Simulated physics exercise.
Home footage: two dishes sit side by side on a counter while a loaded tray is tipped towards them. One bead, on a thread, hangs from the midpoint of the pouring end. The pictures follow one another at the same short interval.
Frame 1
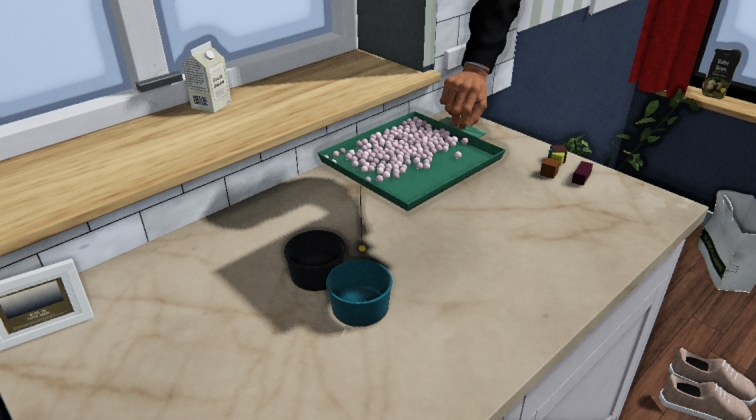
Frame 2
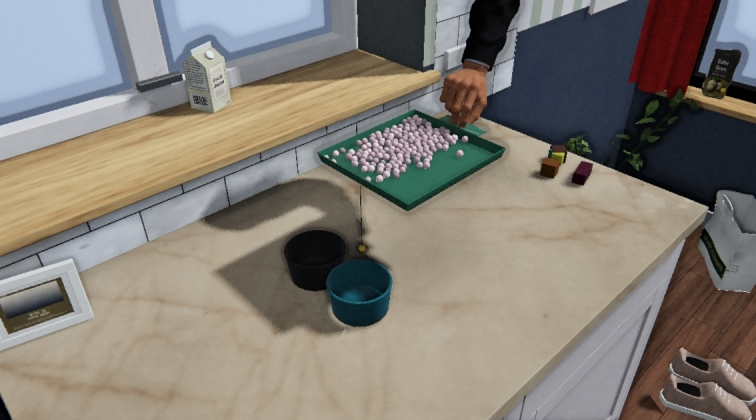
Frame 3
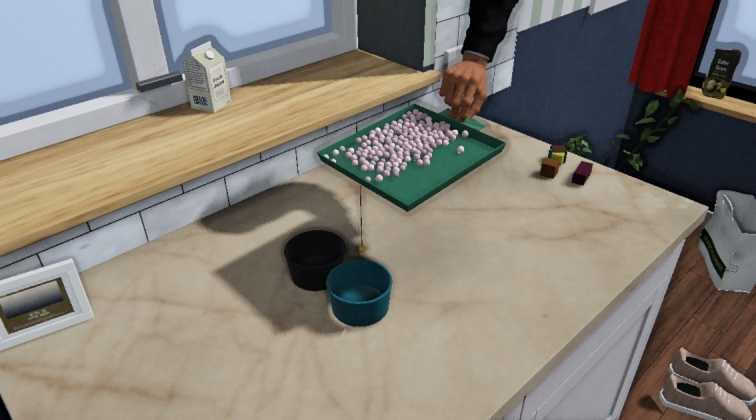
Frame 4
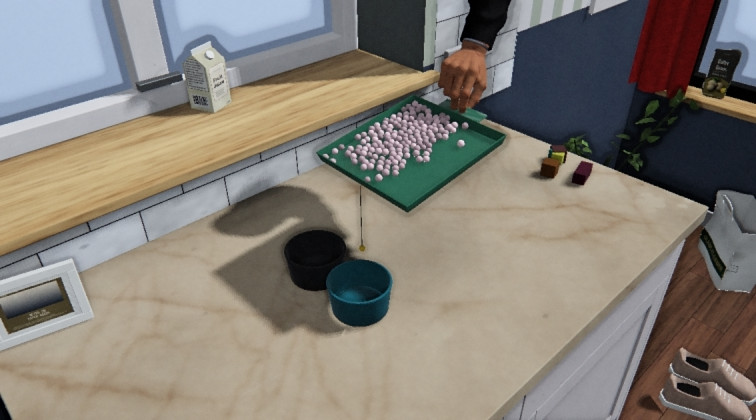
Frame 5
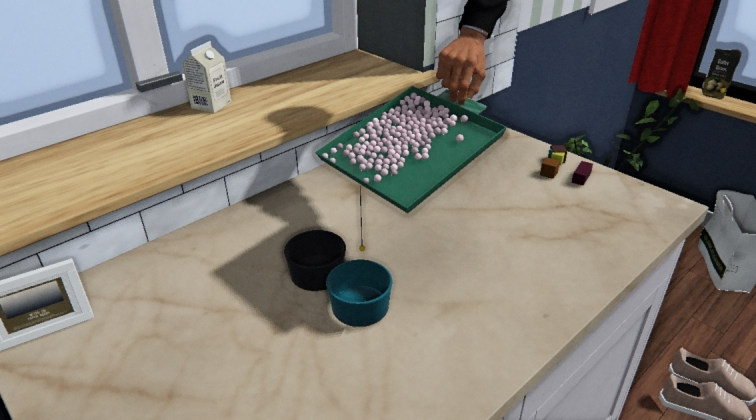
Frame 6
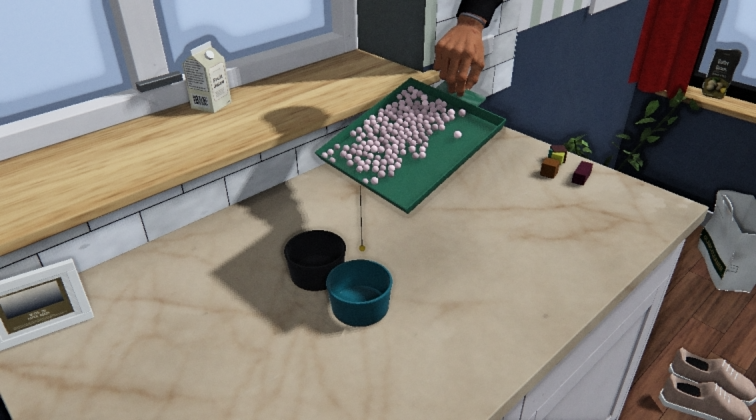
A hand slowly raised the far end of a green tray of pale pink beads on a kitchen counter, tilting it more steeply towards the black and teal dishes, which stayed still.
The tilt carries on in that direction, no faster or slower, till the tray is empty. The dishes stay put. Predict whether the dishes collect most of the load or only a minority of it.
They collect most of it.
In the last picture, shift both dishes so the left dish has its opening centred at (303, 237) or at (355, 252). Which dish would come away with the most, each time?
Placement one: The right-positioned dish. Placement two: The right-positioned dish.
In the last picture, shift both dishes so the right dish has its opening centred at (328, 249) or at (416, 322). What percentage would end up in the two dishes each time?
First 20 per cent, second 60 per cent.
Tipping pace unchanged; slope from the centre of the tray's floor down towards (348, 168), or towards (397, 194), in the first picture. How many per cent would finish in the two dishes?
I'd expect around 70 in a hundred first and around 20 in a hundred second.
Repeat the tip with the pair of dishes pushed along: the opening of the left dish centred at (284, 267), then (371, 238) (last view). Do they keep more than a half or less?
Try 1: Not up to half; try 2: Not up to half.
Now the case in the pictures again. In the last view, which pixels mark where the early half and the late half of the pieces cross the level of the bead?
The first part at (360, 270); the rest at (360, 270).
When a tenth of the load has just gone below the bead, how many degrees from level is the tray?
About 65 degrees.
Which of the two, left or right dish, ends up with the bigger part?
It turns out to be the right-positioned one.
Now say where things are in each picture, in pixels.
The first picture shows corners of the pouring end at (321, 153) and (408, 201), level; middle of the load at (406, 146), sugar pearls; left dish at (292, 272); right dish at (336, 306); bead on its thread at (362, 248).
The second picture shows corners of the pouring end at (321, 153) and (408, 201), level; middle of the load at (406, 145).
The third picture shows corners of the pouring end at (321, 152) and (407, 202), tipped barely, lowest at the right corner; middle of the load at (405, 141).
The fourth picture shows corners of the pouring end at (320, 152) and (407, 203), tipped a little, lowest at the right corner; middle of the load at (405, 136).
The fifth picture shows corners of the pouring end at (319, 152) and (407, 205), tipped a little, lowest at the right corner; middle of the load at (404, 132).
The sixth picture shows corners of the pouring end at (319, 152) and (406, 206), tipped clearly, lowest at the right corner; middle of the load at (401, 129), nearly all on the move; left dish at (292, 272); right dish at (336, 306).
Soon after the last picture, tray tipped steeply; most on the tray; a stray few in the right dish; a stray few in the left dish; a stray few outside both; a small part in the air.
A little later, tray tipped right over; a small part on the tray; about a third in the right dish; a small part in the left dish; about a quarter outside both; about a quarter in the air.
Later still, tray tipped past a quarter turn; about half in the right dish; a small part in the left dish; about a third outside both.
By the end, tray tipped past a quarter turn; about half in the right dish; a small part in the left dish; about a third outside both.
